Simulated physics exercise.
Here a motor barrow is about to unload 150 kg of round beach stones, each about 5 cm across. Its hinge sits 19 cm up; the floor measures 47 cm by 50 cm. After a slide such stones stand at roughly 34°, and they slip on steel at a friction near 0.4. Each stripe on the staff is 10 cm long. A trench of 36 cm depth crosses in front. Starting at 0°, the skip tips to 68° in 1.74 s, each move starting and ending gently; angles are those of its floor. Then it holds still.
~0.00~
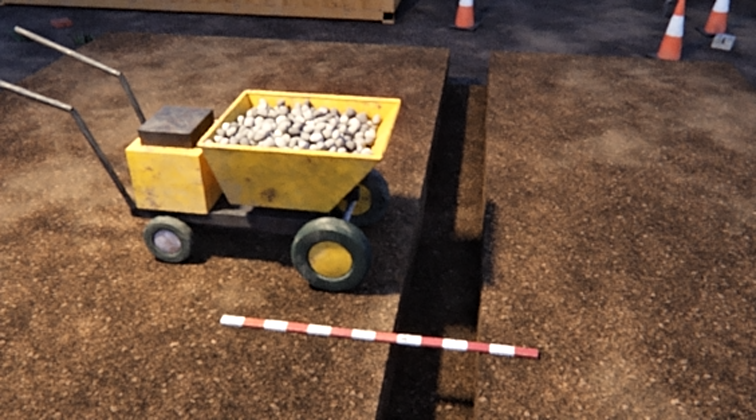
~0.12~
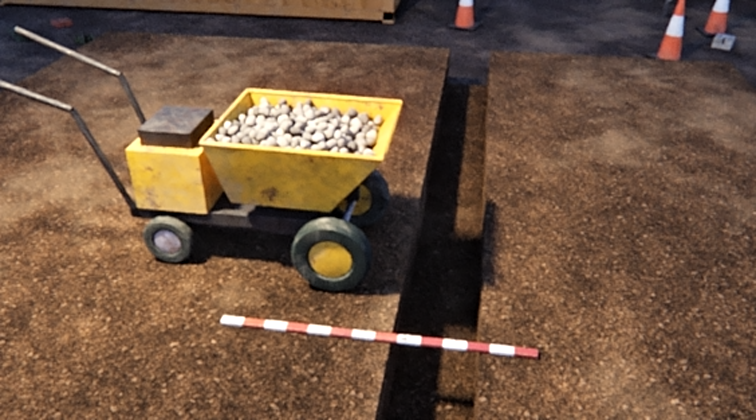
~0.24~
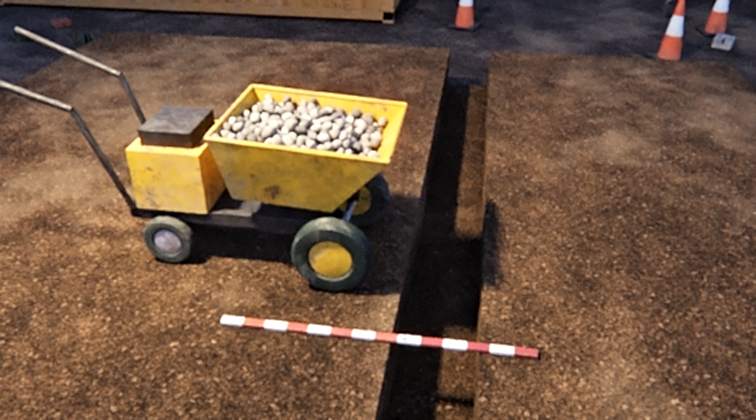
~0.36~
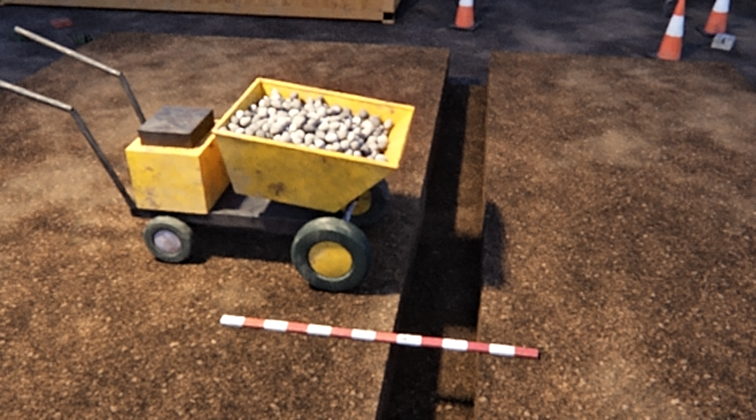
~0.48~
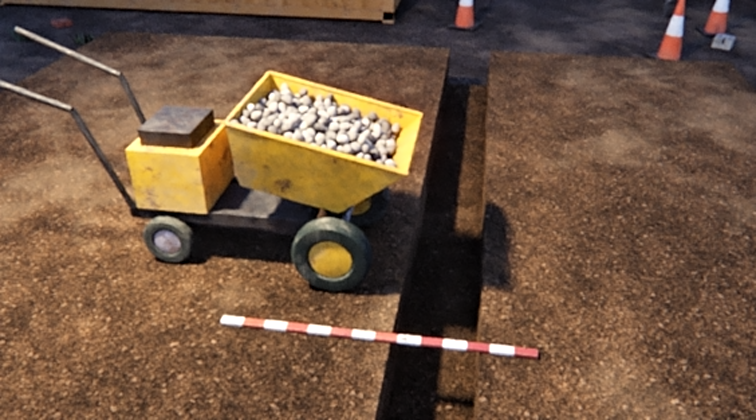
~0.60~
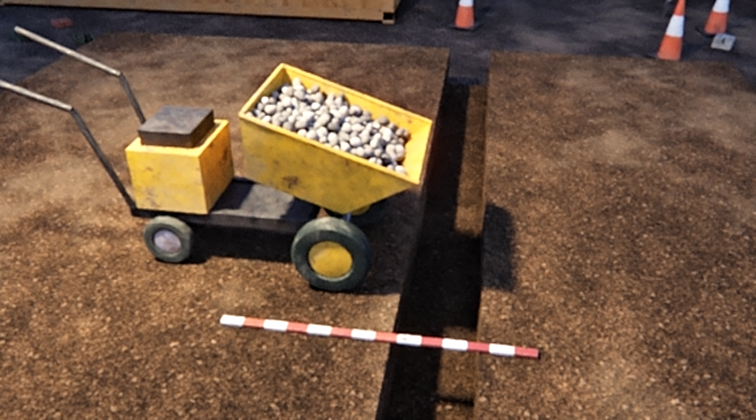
The footage shows a yellow motor barrow loaded with rounded stones standing beside a narrow trench, near a red-and-white staff on brown ground. Its skip gradually tilts toward the right, rear end rising, while the stones remain inside.
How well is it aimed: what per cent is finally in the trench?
Some 50 per cent of it.
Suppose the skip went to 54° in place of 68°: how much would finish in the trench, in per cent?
In that case some 35 per cent.
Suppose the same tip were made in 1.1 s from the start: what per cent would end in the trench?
Then about 45 per cent.
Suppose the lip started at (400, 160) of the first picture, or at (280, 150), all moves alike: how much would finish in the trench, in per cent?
About 35 and 80 per cent.
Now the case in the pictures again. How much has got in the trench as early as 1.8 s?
About 15 per cent by then.
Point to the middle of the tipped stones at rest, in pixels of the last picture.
Near (476, 298).
After 1.3 s the floor is at 57°; 98 % in the skip, 1 % in the trench, 1 % past the trench; the foremost stones are at (485, 250).
After 1.8 s the floor is at 68°; 49 % in the skip, 13 % in the trench, 38 % past the trench; the foremost stones are at (611, 304).
After 2.2 s the floor is at 68°; 25 % in the skip, 24 % in the trench, 51 % past the trench; the foremost stones are at (673, 310).
After 4.1 s the floor is at 68°; 0 % in the skip, 50 % in the trench, 50 % past the trench; the foremost stones are at (697, 312).
